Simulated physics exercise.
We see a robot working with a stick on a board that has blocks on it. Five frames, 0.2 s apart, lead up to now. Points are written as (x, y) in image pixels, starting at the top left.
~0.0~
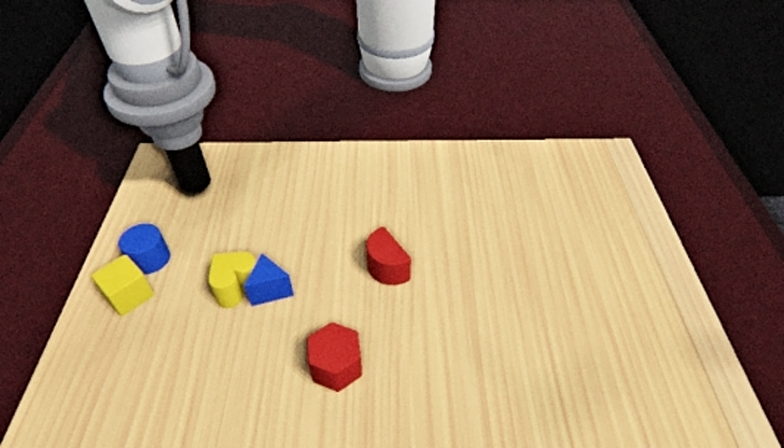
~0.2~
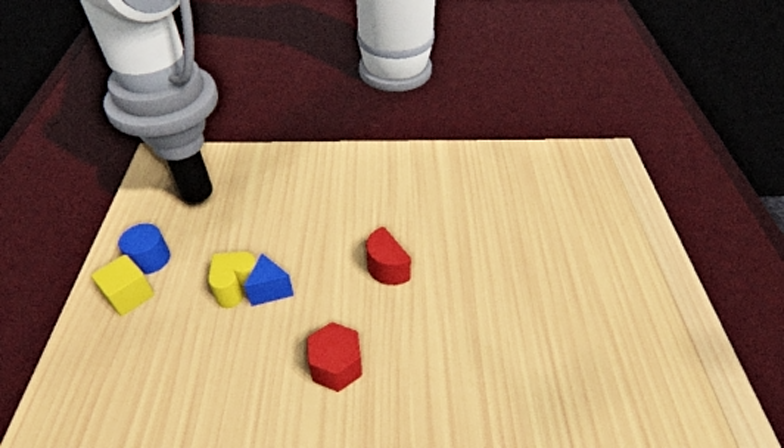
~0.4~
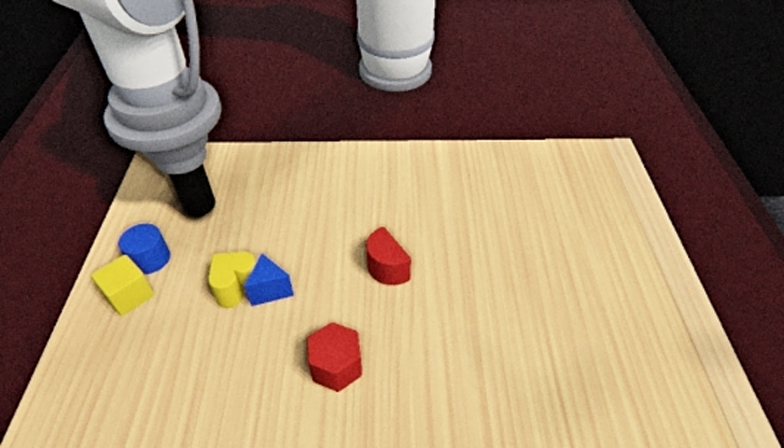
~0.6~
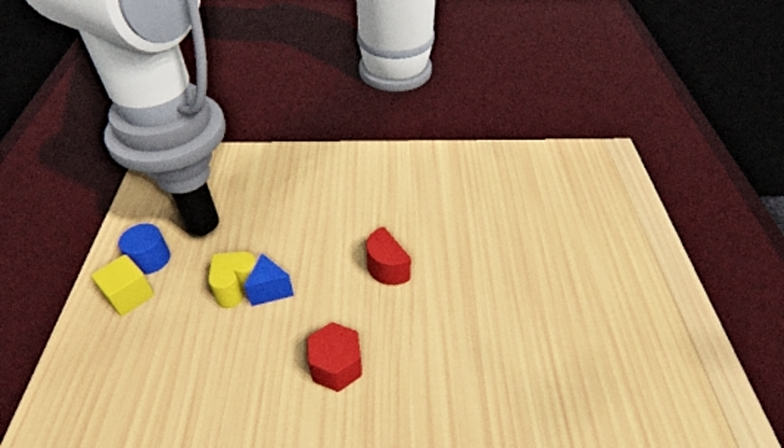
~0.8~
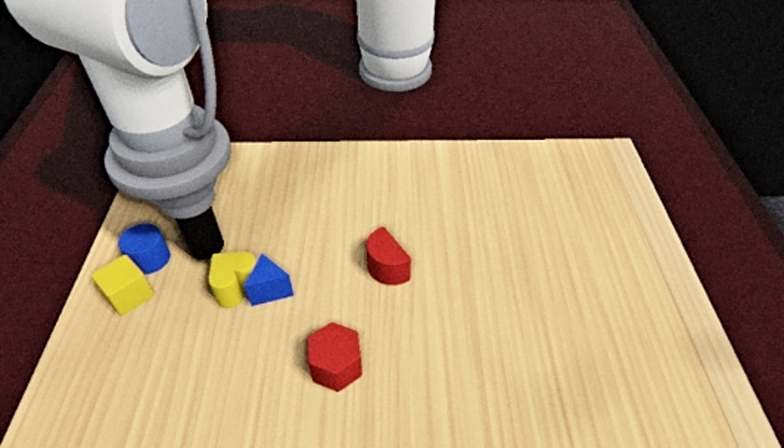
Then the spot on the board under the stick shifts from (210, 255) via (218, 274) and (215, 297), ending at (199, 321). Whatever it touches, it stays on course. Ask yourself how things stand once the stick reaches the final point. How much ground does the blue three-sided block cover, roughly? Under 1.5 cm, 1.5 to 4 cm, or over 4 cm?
Shift: Under 1.5 cm.
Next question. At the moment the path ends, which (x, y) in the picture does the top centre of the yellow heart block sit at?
The spot you're after is about (238, 291) in the image.
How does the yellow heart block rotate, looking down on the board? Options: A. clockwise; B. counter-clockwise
My answer is option B.
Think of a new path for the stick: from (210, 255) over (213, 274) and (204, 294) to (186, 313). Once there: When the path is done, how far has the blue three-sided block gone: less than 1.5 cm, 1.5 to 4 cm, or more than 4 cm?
My answer is that it shifts under 1.5 cm.
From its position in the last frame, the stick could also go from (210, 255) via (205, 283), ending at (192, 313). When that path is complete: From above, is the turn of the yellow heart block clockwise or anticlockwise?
Looking down: Anticlockwise.
What follows on the original path. Halfway along, stick at (215, 277); yellow heart block at (237, 282), turned 40° anticlockwise; blue three-sided block at (272, 272).
At the end, stick at (195, 312); blue cylinder still; yellow heart block at (238, 291), turned 65° anticlockwise; blue three-sided block at (273, 272), turned 20° anticlockwise.
